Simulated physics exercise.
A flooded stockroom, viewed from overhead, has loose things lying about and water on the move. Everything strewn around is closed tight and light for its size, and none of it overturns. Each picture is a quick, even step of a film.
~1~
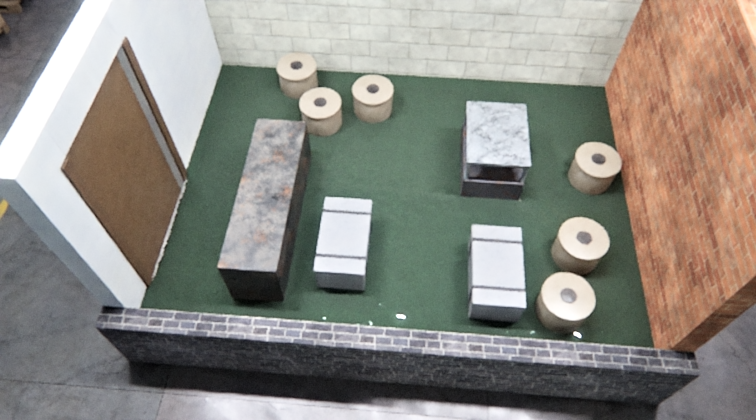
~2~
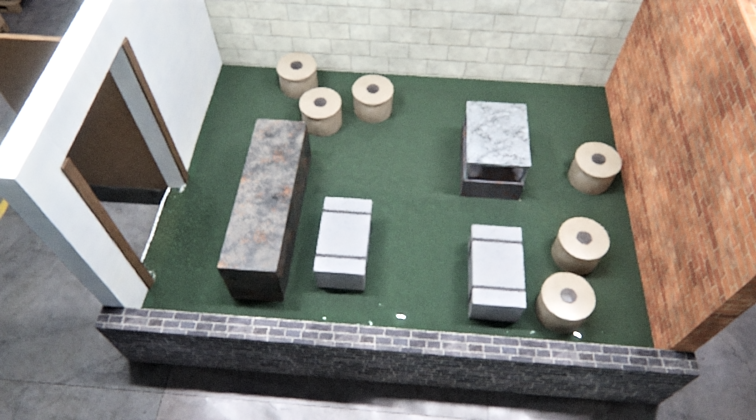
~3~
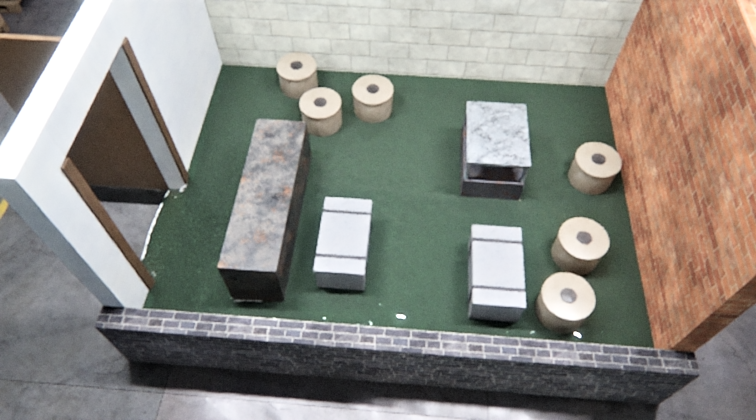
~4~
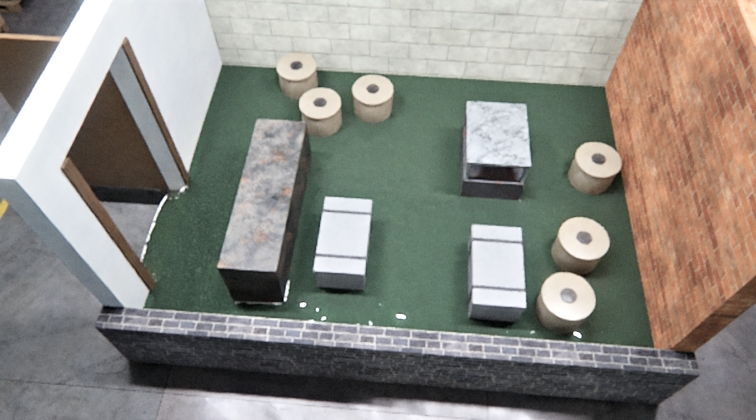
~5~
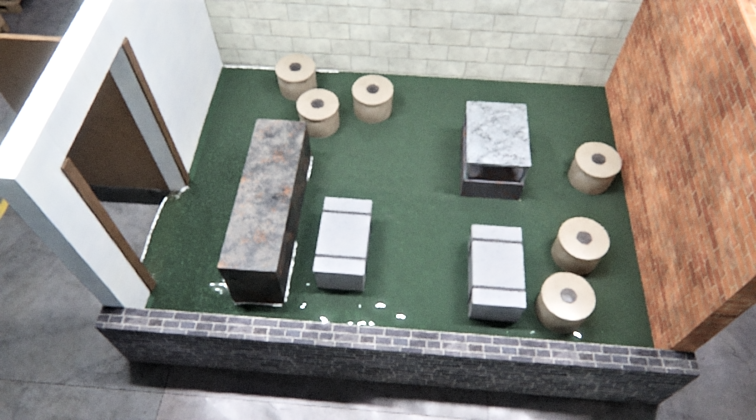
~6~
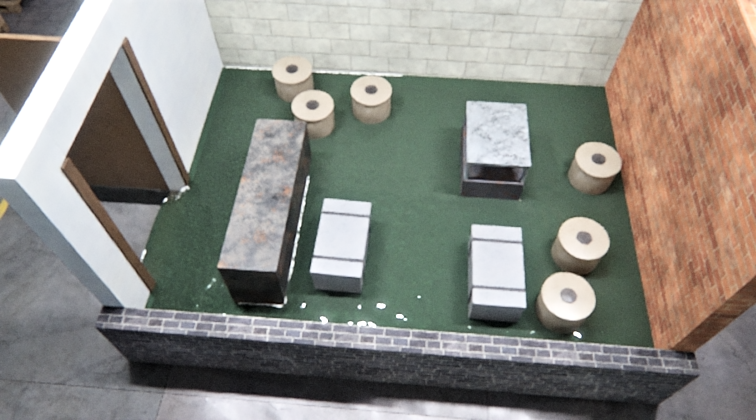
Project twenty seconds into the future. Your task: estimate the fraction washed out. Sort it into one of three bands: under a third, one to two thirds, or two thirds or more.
It falls in the middle band, one to two thirds.
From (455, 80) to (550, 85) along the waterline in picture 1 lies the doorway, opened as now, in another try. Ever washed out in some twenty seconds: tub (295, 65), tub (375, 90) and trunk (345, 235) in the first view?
Object one: Leaves; object two: Leaves; object three: Remains.
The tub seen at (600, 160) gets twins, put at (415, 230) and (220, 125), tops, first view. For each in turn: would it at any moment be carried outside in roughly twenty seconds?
In order: Never leaves, then leaves.
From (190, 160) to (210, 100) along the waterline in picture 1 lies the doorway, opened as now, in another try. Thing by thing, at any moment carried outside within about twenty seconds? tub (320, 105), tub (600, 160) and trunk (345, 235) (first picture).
First flushed away, then held back, then held back.
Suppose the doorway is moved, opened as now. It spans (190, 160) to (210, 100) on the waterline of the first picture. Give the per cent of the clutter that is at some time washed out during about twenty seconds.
Roughly 40 in a hundred.
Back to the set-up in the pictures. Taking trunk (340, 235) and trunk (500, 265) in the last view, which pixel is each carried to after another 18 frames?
First one at roughly (311, 277), second at roughly (435, 255).
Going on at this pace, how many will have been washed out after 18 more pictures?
2 in all.
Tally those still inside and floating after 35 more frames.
Count: 5.
A moment on, 0 of 8 are out; 8 afloat.
Next, 2 of 8 are out; 6 afloat.
Later, 3 of 8 are out; 5 afloat.
In the end, 3 of 8 are out; 5 afloat.
